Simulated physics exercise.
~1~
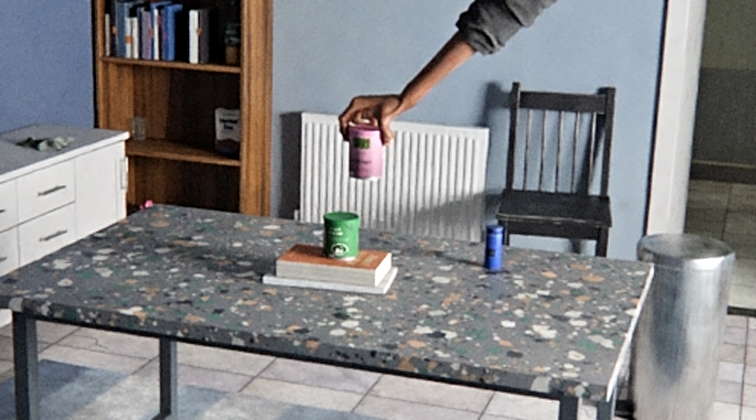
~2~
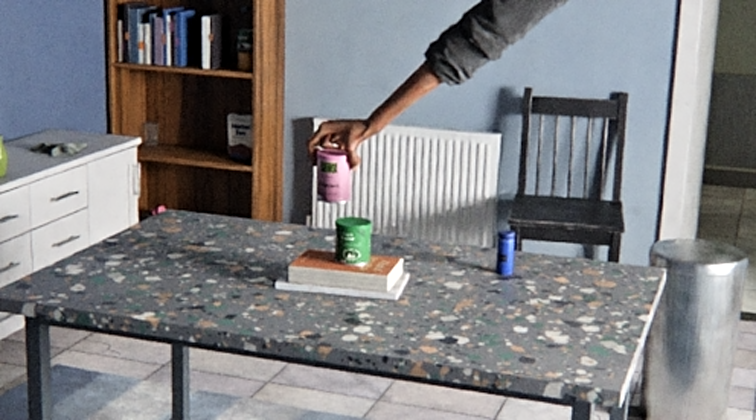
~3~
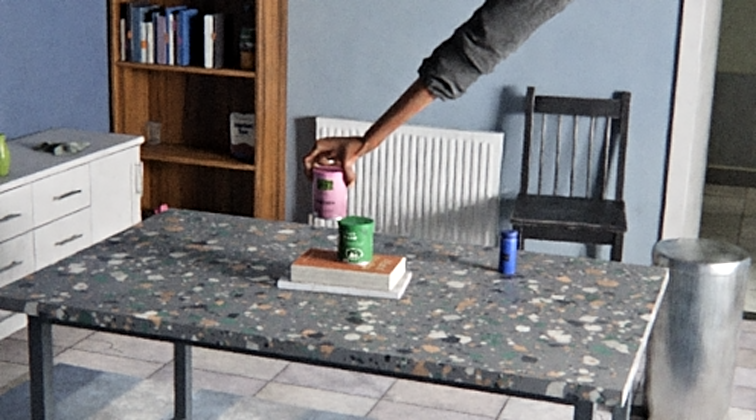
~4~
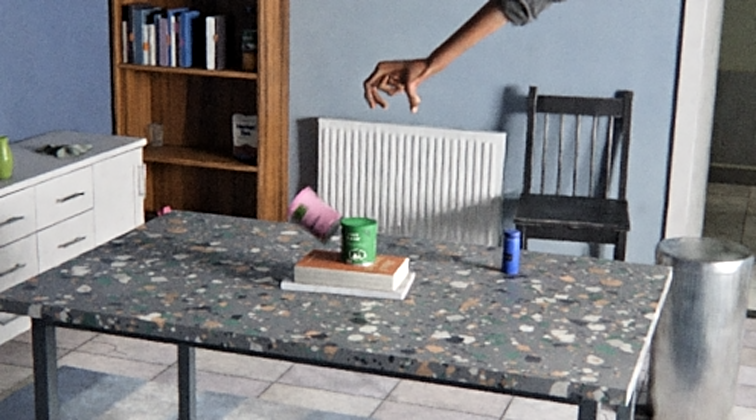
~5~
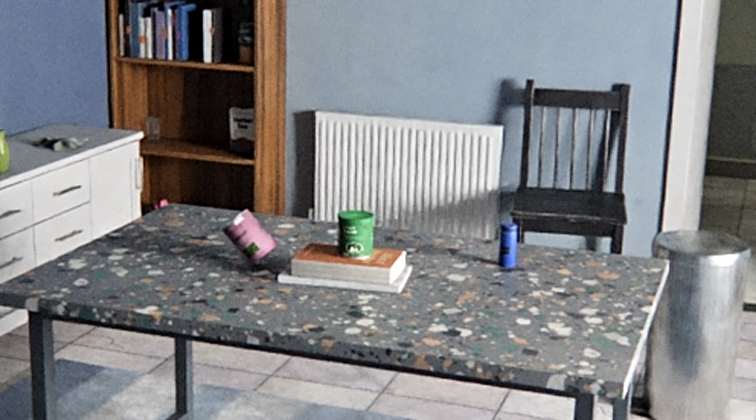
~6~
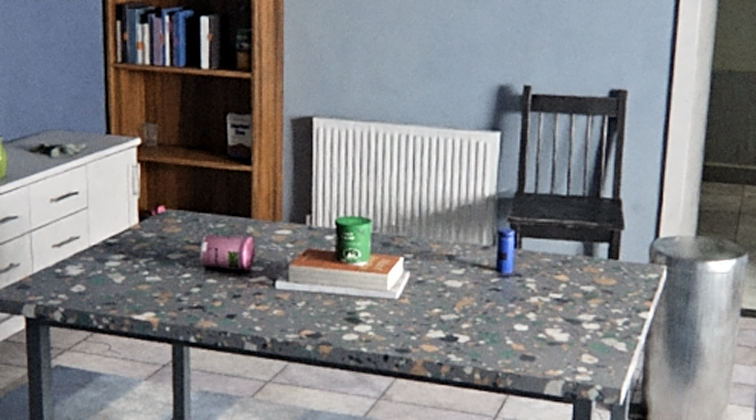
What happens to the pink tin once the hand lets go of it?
The pink tin does not stay on the pile. It tips over and falls to the left, ending on its side on the table while the green pot stays on the books.
A hand lowering a pink tin beside a green pot on stacked books, letting go, and the tin tumbling left onto the table.
